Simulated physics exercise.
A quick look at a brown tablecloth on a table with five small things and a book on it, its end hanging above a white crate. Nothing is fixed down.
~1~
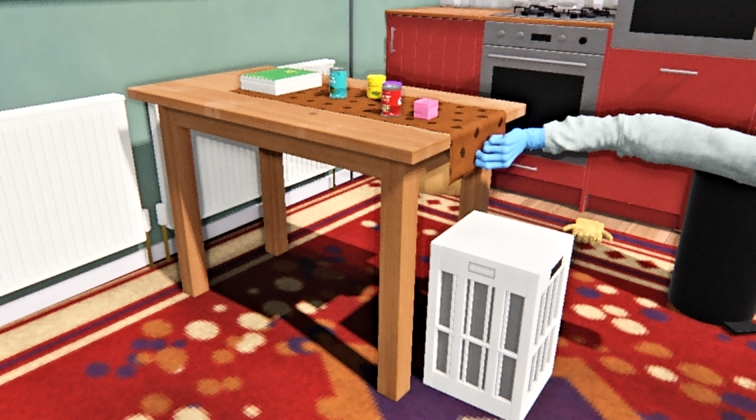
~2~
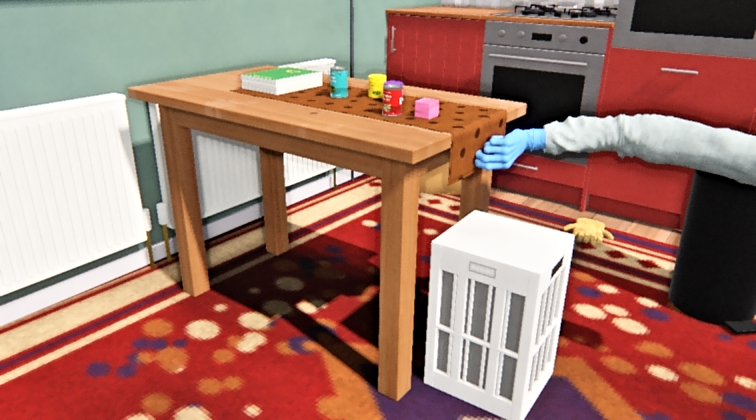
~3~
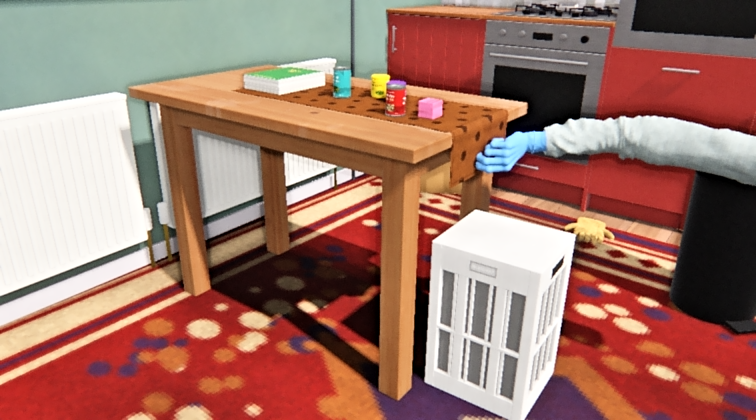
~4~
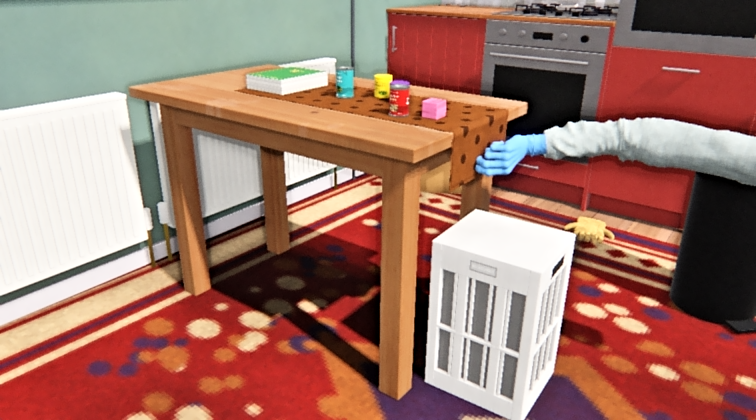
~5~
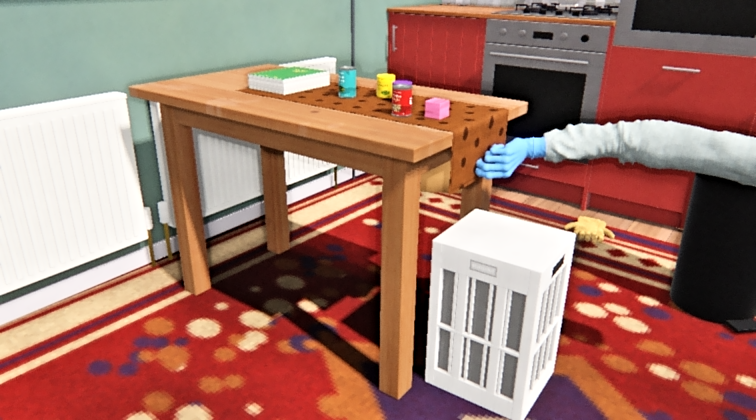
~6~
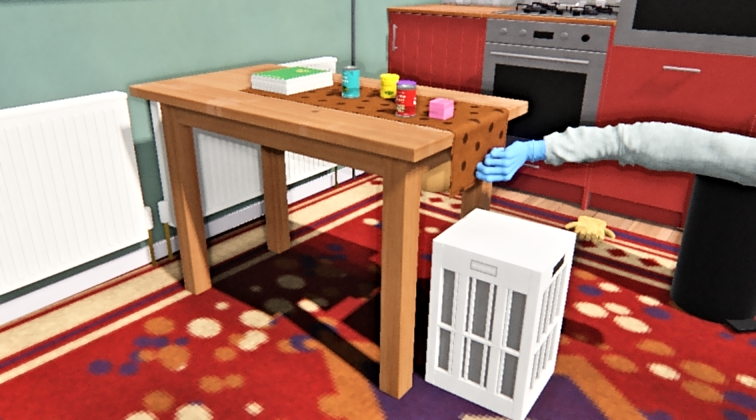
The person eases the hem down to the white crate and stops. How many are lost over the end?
It carries off one.
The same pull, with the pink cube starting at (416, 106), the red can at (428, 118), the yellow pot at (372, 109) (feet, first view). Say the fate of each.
The pink cube does not fall, the red can is carried off, the yellow pot holds on.
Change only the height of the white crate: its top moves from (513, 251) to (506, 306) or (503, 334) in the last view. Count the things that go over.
The count: 3 and 4.
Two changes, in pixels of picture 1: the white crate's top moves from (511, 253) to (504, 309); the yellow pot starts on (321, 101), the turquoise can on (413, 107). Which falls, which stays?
The yellow pot holds on; the turquoise can falls.
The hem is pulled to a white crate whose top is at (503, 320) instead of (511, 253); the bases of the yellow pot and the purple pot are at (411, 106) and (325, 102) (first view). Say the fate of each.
The yellow pot comes down; the purple pot survives.
A little later, hem near (477, 212); all still up.
Next, hem on the crate; pink cube gone.
When it is over, hem on the crate; pink cube gone. The answer is one.
